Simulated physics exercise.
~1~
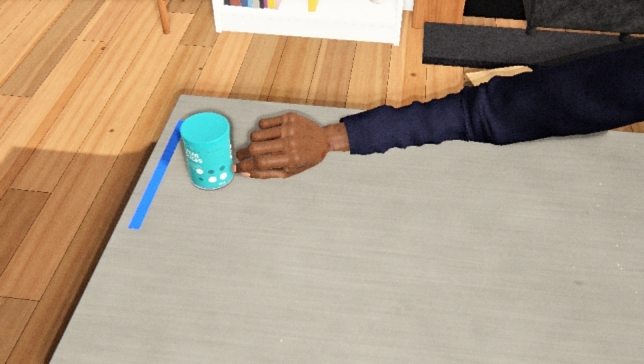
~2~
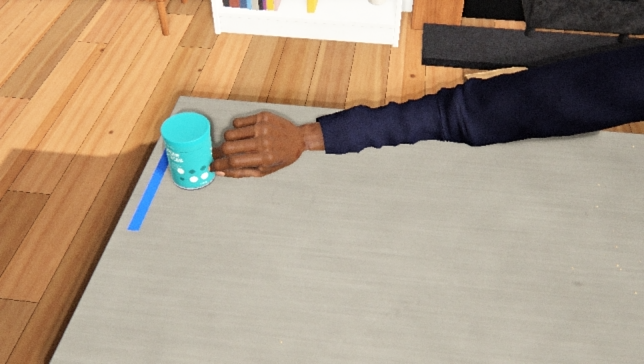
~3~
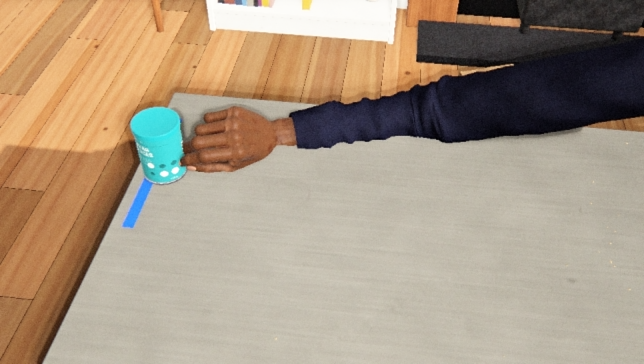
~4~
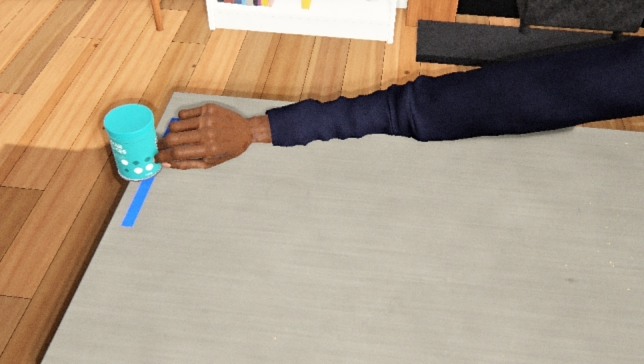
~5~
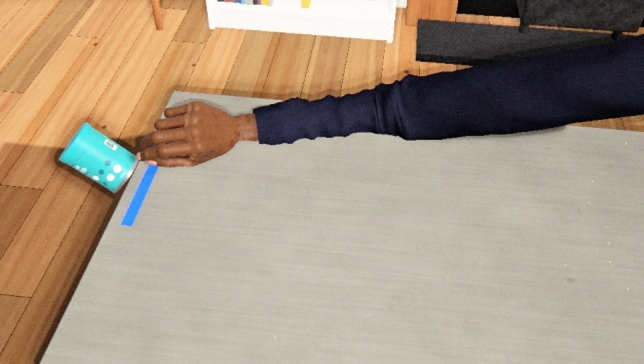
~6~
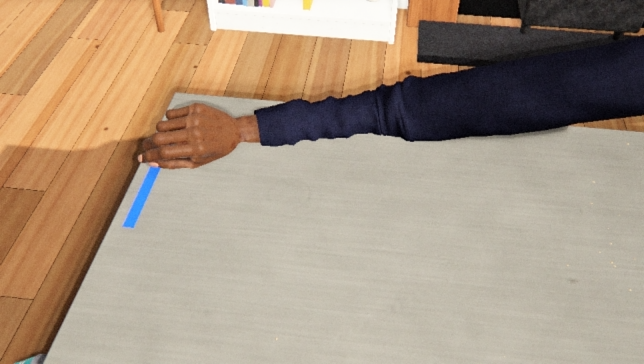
On a grey tabletop above a wooden floor, a hand in a dark blue sleeve pushes a turquoise pot left, past a strip of blue tape, to the table's edge, where it tips over and falls off, leaving the hand resting at the edge.
